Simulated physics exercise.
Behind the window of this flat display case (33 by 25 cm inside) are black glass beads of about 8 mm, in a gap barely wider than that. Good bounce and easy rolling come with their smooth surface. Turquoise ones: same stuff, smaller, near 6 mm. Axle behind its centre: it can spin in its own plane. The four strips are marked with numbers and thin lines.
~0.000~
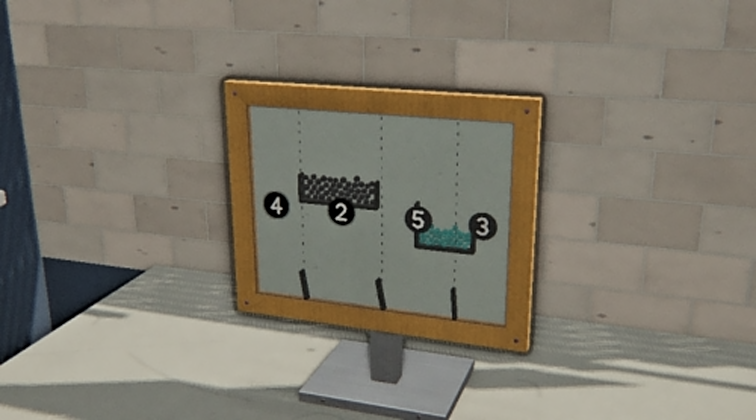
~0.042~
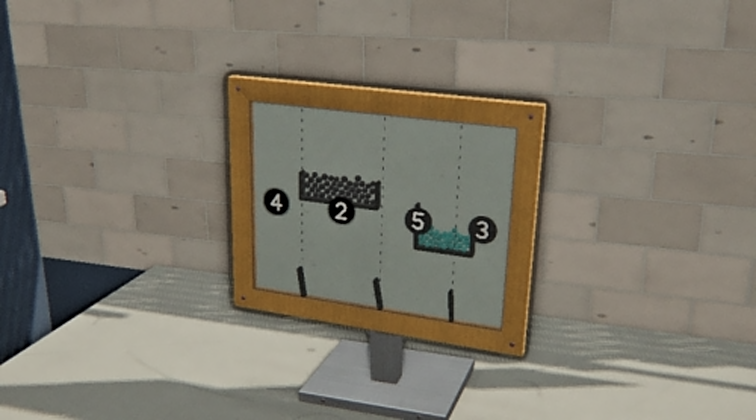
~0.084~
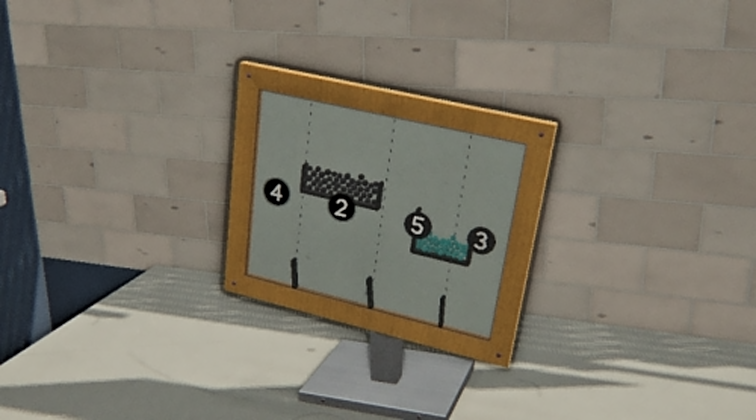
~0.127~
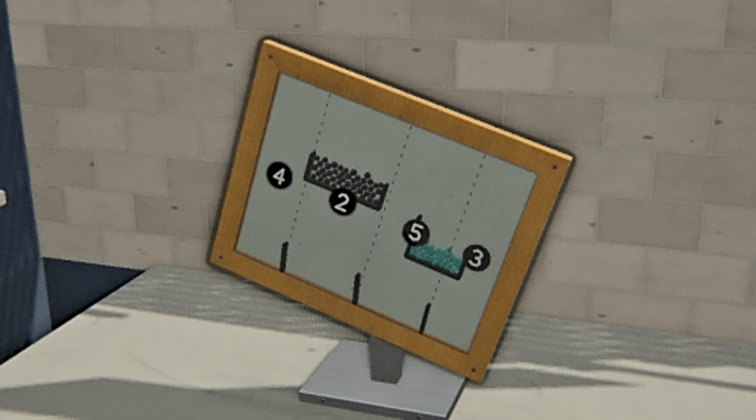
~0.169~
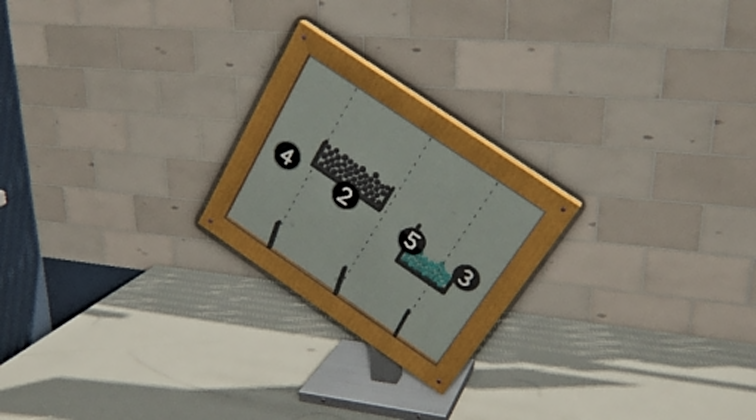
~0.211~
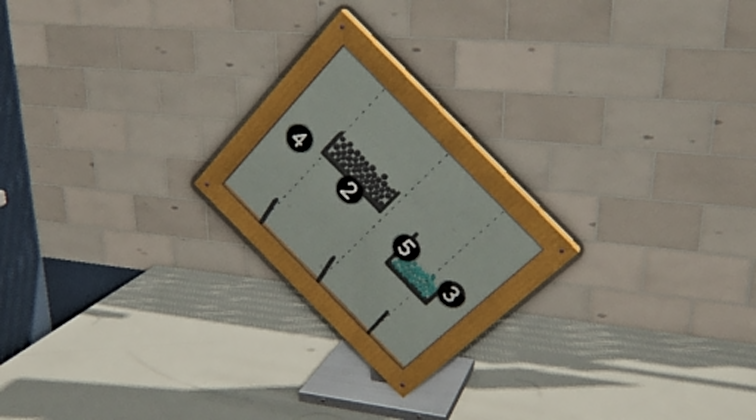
A wooden-framed flat display case stands on a grey metal base atop a pale surface before a light block wall, seen from the front, slightly to one side, by a still camera. Behind its window, black beads fill a tray left of centre, turquoise ones a smaller, lower tray at right, among numbered black discs. Starting level, the case rotates clockwise, slowly then faster, into a steep tilt.
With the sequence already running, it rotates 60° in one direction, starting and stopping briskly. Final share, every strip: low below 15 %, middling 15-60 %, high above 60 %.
Strip 2: Middling; strip 3: Middling; strip 4: Low; strip 5: Middling.
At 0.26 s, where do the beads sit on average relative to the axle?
Right by about 2 cm and below by about 2 cm.
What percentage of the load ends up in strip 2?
Share: Approx. 25 %.
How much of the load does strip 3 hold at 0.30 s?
The share there is near 15 %.
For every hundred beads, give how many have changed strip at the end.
Moved share: About 40 per cent.
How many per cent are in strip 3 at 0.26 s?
15 percent.
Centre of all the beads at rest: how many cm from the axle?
Some 1 cm right and 9 cm below.
By 0.26 s, it stands 54° clockwise; the beads' middle is 2 cm right of and 2 cm below the centre; no. 2, 50 %, no. 3, 15 %, no. 5, 35 %.
By 0.30 s, it stands 59° clockwise; the beads' middle is 2 cm right of and 2 cm below the centre; no. 2, 50 %, no. 3, 15 %, no. 5, 35 %.
By 0.34 s, it stands 60° clockwise; the beads' middle is 2 cm right of and 2 cm below the centre; no. 2, 50 %, no. 3, 20 %, no. 5, 35 %.
All still by 1.6 s, it stands 60° clockwise; no. 2, 25 %, no. 3, 50 %, no. 4, 0 %, no. 5, 25 %.
